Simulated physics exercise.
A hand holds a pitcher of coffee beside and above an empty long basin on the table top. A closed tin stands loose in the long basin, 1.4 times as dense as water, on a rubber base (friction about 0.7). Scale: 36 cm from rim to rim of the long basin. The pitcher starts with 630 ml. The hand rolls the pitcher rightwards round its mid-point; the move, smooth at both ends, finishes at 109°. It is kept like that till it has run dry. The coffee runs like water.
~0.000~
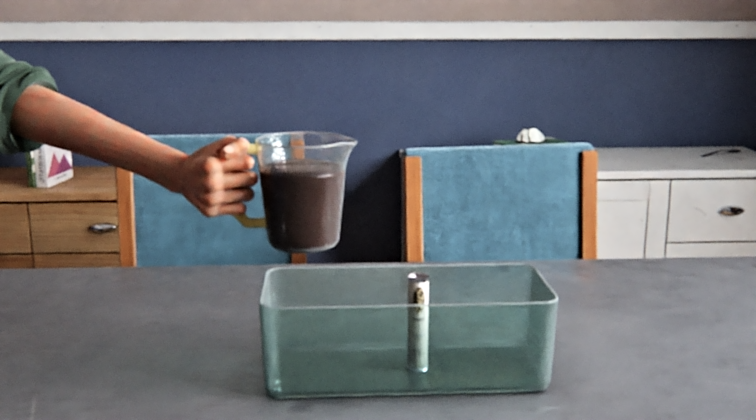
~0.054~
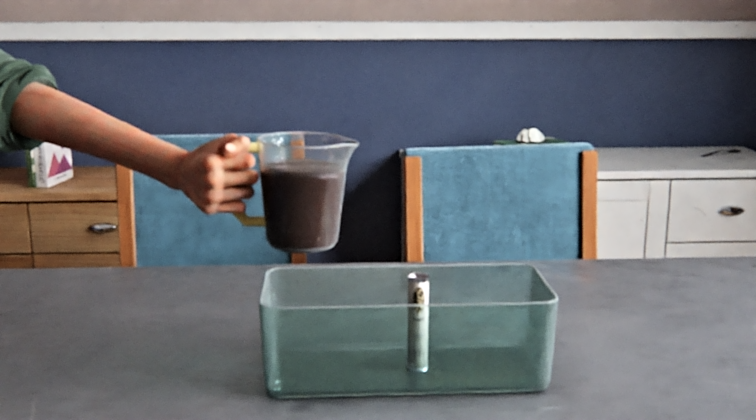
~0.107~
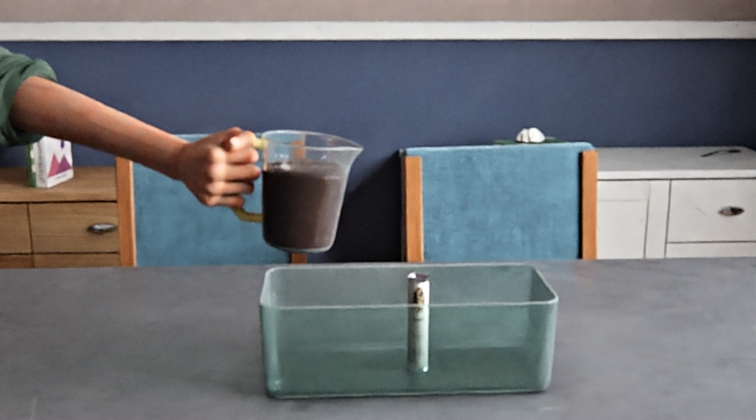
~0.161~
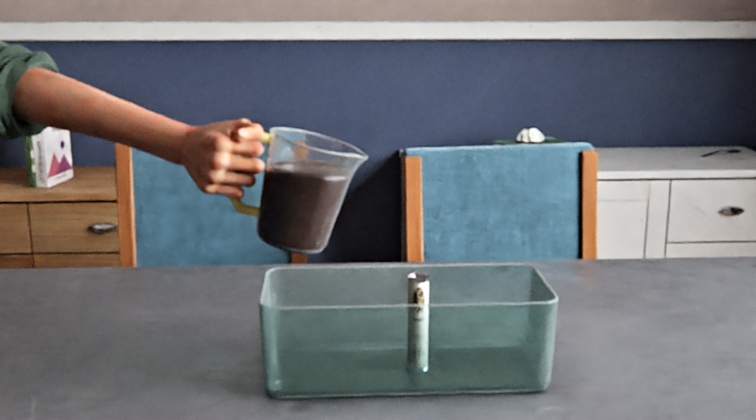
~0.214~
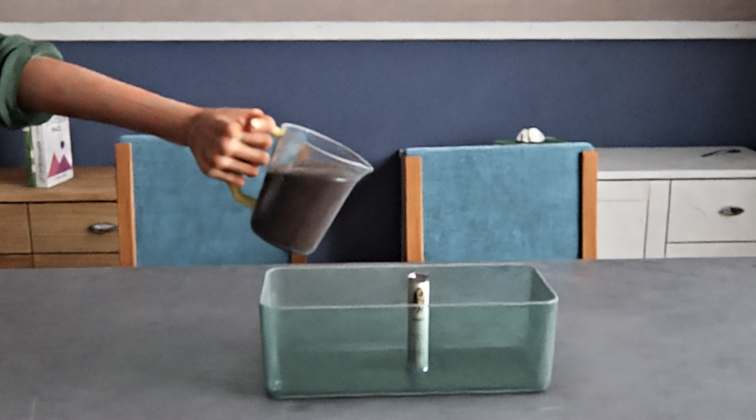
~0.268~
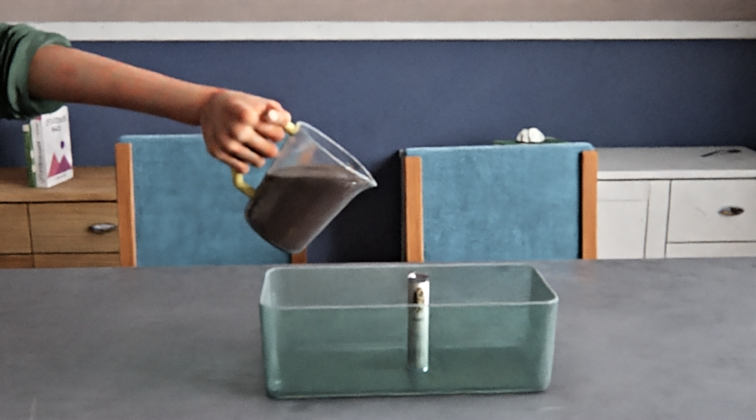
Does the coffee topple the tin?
The tin goes over.
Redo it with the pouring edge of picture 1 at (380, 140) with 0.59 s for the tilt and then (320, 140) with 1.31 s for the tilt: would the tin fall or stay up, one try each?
First it goes over; then it keeps standing.
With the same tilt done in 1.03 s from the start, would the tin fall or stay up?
Then it topples.
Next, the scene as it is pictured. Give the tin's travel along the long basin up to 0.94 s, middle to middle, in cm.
Some 8 cm.
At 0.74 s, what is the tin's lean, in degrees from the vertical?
It is at some 5°.
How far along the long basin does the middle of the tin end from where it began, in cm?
About 9.5 cm.
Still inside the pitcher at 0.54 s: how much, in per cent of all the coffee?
About 58 per cent.
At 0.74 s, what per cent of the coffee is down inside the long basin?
Near 78 in a hundred.
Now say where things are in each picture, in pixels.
It leans 0°; its right rim is at (357, 141); the coffee meets the walls at (262, 166) and (343, 165); the long basin's rim runs from (264, 288) to (545, 283); the tin's top is at (418, 281), in the first picture.
It leans 2°; its right rim is at (358, 142); the coffee meets the walls at (262, 165) and (343, 166), in the second picture.
It leans 7°; its right rim is at (362, 147); the coffee meets the walls at (265, 164) and (345, 167), in the third picture.
It leans 15°; its right rim is at (368, 156); the coffee meets the walls at (268, 167) and (350, 169), in the fourth picture.
It leans 25°; its right rim is at (373, 168); the coffee meets the walls at (268, 175) and (356, 171), in the fifth picture.
It leans 38°; its right rim is at (377, 184); the coffee meets the walls at (259, 187) and (368, 177), in the sixth picture.
Then, 0.54 s in, the tilt is 99° and 57 per cent is still to pour; the tin stands where it began.
Then, 0.74 s in, the tilt is 109° and 11 per cent is still to pour; the tin leans 7°.
Then, 0.94 s in, the tilt is 109° and 0 per cent is still to pour; the tin lies on its side.
Then, 1.17 s in, the tilt is 109° and 0 per cent is still to pour; the tin lies on its side.
Finally, the tin lies on its side.
